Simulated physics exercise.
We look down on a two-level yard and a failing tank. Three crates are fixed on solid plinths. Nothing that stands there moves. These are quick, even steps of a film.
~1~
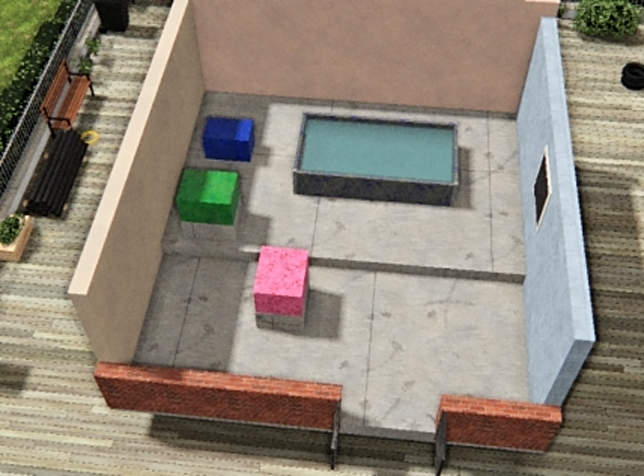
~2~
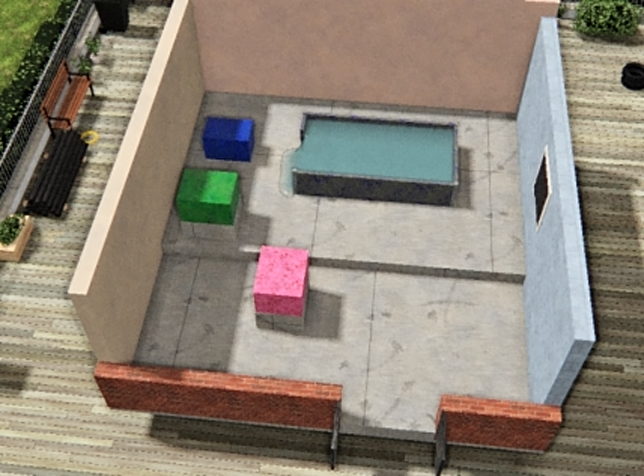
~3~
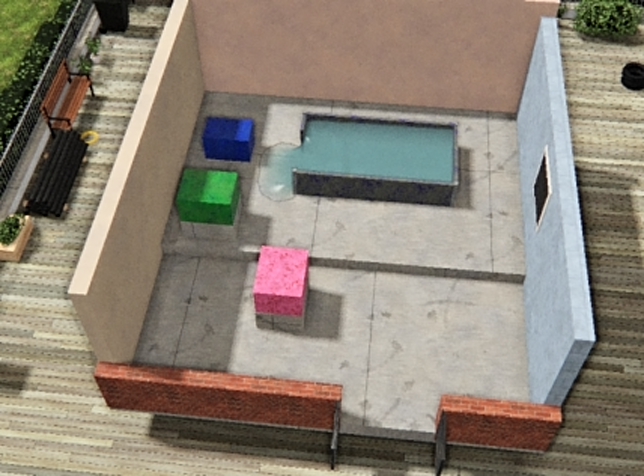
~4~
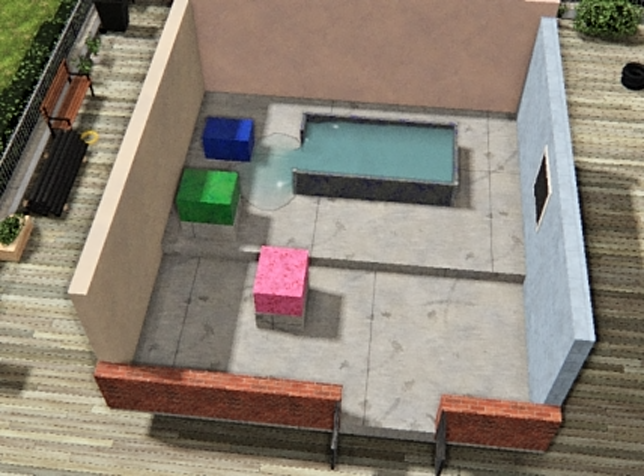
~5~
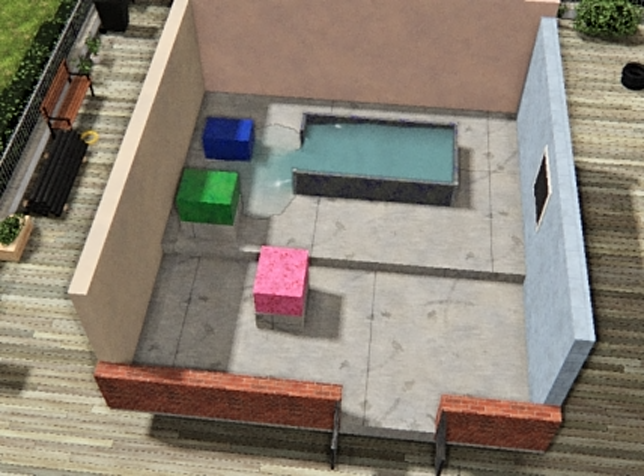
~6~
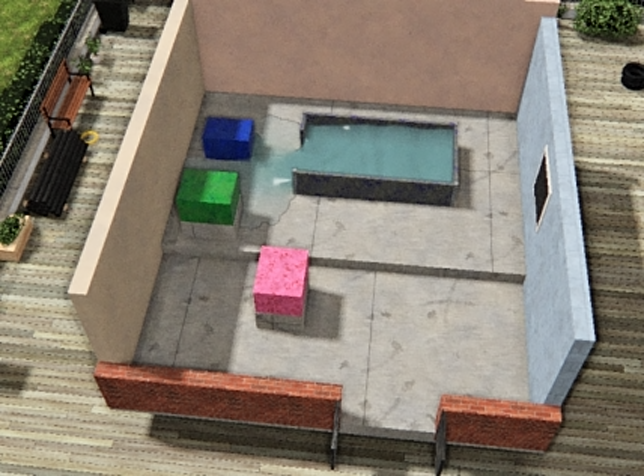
A large open tank of water with dark sides stands at the back of a two-level grey concrete yard, seen from above by a still camera. Blue and green blocks sit to its left, a pink block nearer the front, between pale walls and low red brick. The tank's left side opens and water pours out, spreading leftward across the floor toward the blocks.
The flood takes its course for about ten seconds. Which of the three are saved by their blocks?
In the end: The green crate escapes dry; the blue crate is wetted; the pink crate escapes dry.
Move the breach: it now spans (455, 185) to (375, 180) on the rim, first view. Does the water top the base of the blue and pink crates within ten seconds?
Blue is safe, pink remains dry.
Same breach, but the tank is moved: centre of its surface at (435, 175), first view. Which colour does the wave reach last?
That is the pink one.
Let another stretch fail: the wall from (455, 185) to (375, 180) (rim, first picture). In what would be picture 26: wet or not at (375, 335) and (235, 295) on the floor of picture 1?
In that order: Under water, no water.
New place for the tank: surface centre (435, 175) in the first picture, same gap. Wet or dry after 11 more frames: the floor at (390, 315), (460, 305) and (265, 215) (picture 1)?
In turn: No water, no water, awash.
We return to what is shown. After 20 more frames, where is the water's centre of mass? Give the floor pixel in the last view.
Near (291, 180).
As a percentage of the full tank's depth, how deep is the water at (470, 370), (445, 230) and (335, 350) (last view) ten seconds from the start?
Roughly 4, 2 and 6 per cent, in turn.
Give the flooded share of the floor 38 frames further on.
Close to 65 %.
A moment on, water covers 15 % of the floor; the green crate water round its plinth, the blue crate water round its plinth, the pink crate not reached.
Next, water covers 30 % of the floor; the green crate water round its plinth, the blue crate water round its plinth, the pink crate water round its plinth.
Then, water covers 40 % of the floor; the green crate water round its plinth, the blue crate water round its plinth, the pink crate water round its plinth.
Later, water covers 65 % of the floor; the green crate water round its plinth, the blue crate water round its plinth, the pink crate water round its plinth.
In the end, water covers 90 % of the floor; the green crate stayed above the water, the blue crate was topped, the pink crate stayed above the water.
